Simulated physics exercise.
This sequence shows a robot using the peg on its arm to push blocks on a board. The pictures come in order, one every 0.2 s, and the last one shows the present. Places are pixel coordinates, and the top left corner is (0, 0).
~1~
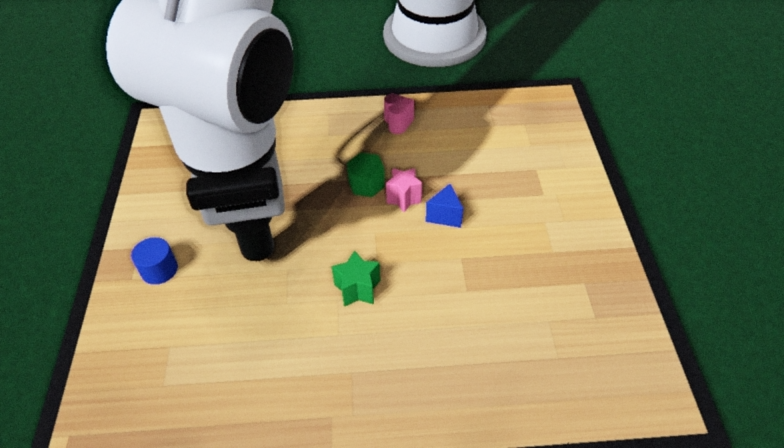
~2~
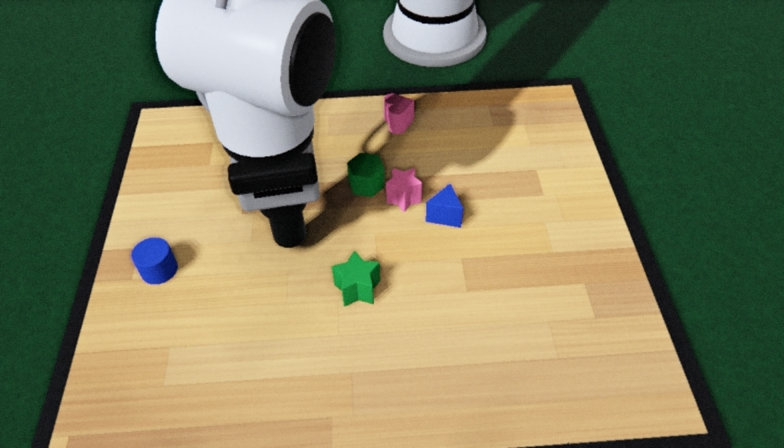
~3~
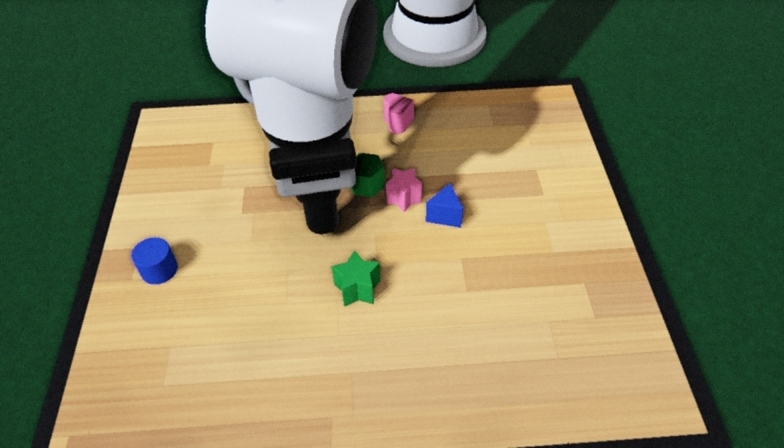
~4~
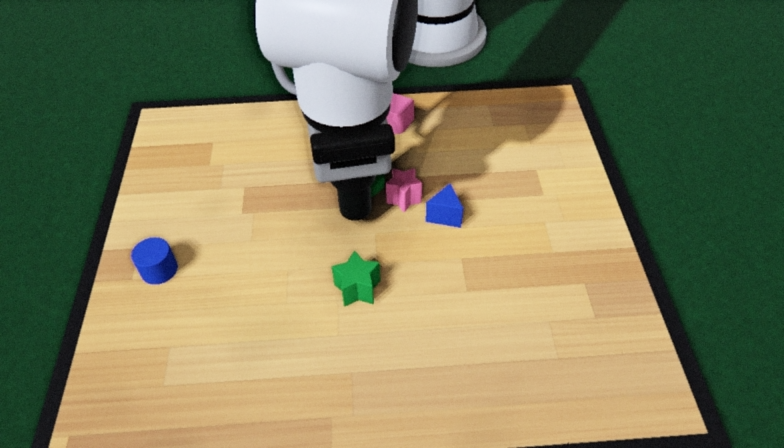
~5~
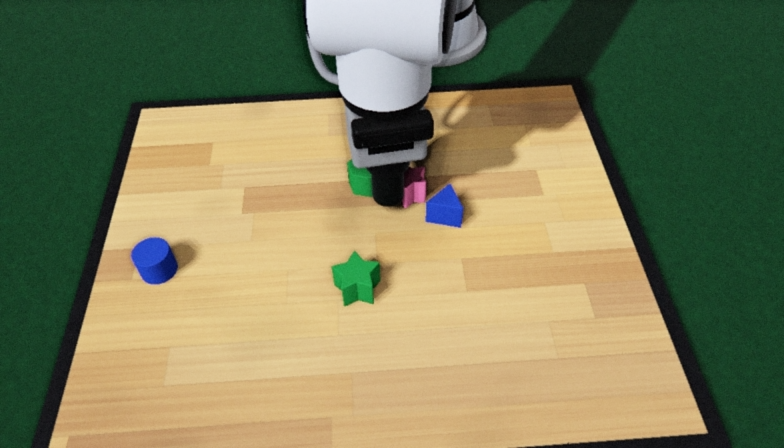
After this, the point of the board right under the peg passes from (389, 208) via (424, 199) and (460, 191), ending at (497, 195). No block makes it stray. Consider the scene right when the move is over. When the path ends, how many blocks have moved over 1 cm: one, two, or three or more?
Answer: 1.
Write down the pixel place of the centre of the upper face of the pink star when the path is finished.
It is at (460, 152).
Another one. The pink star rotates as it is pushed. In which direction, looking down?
It goes anticlockwise.
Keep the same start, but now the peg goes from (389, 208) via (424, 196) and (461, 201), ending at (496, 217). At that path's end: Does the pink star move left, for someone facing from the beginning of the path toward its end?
My answer is yes.
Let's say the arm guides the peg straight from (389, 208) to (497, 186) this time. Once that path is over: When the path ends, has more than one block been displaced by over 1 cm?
Final answer: No.
On the path given first. One third of the way, peg (425, 187); pink star (440, 162), turned 20° anticlockwise.
Two thirds of the way, peg (462, 180); pink star (459, 152), turned 55° anticlockwise.
At the end, peg (499, 183); pink star (460, 152), turned 65° anticlockwise; blue triangular piece still.
